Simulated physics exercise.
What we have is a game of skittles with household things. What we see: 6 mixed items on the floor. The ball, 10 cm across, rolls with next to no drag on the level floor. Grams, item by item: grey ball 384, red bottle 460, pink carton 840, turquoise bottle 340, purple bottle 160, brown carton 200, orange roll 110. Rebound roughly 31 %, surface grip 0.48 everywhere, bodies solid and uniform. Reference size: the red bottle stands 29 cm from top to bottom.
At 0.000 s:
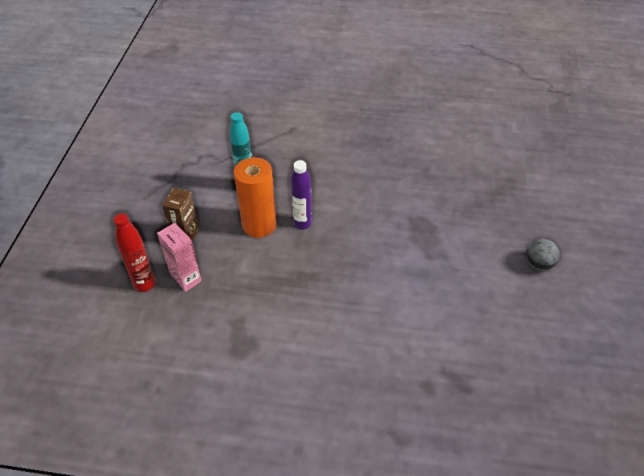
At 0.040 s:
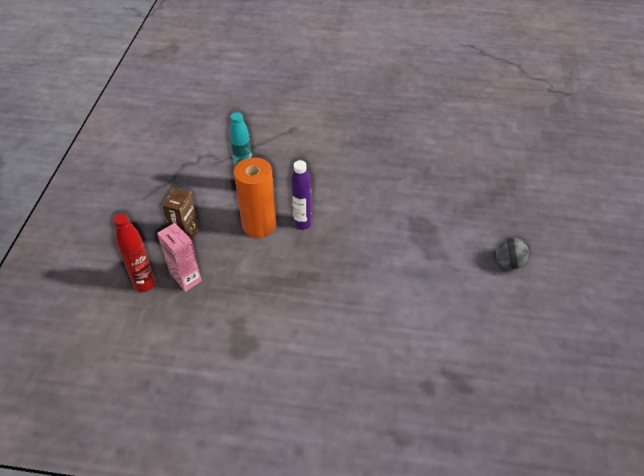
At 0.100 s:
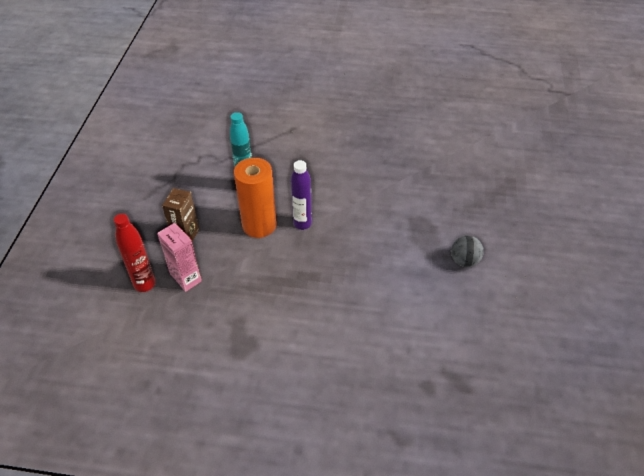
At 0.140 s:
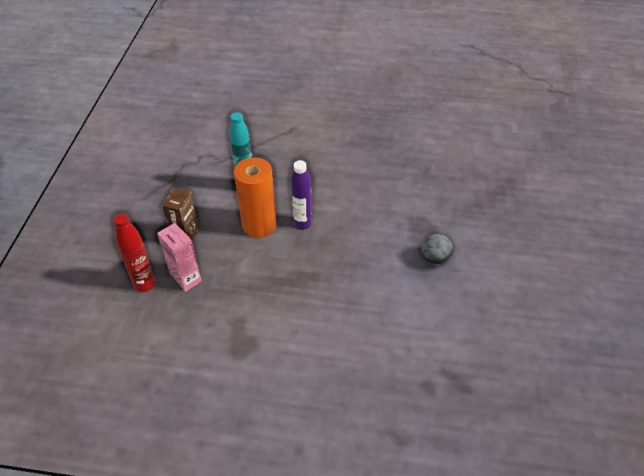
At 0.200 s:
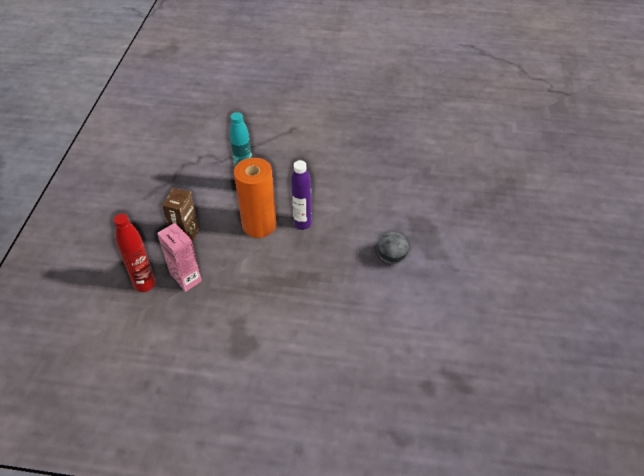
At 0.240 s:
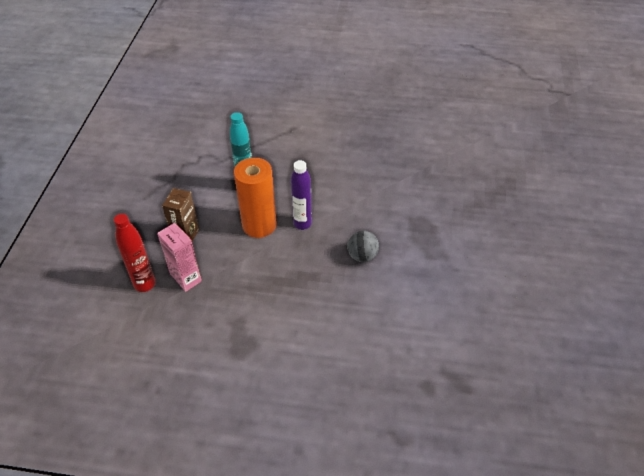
A small dark grey ball rolls over a scuffed, cracked grey floor, seen from above at an angle by a still camera. Left of centre stand an orange roll with a turquoise bottle behind it and a white-capped purple bottle to its right, plus a brown carton, a pink carton and a red bottle further left. The ball rolls steadily leftward from the right side to near the purple bottle, while the six standing items stay still.
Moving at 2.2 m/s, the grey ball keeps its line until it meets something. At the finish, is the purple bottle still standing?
Yes.
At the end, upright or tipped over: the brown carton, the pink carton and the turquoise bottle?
Outcome noted - the brown carton ends up fallen, the pink carton survives without falling, the turquoise bottle survives without falling.
After 0.54 s, ball has run 113 cm; grey ball near (166, 242); brown carton leaning 6°.
After 0.74 s, ball has run 139 cm; grey ball near (77, 252); brown carton on its side.
After 1.14 s, ball has run 191 cm; brown carton on its side.
By the end (1.4 s), tipped over on the floor, brown carton; the other 5 in place, give or take 8 cm. Seen from the same camera at the end, purple bottle near (301, 195).
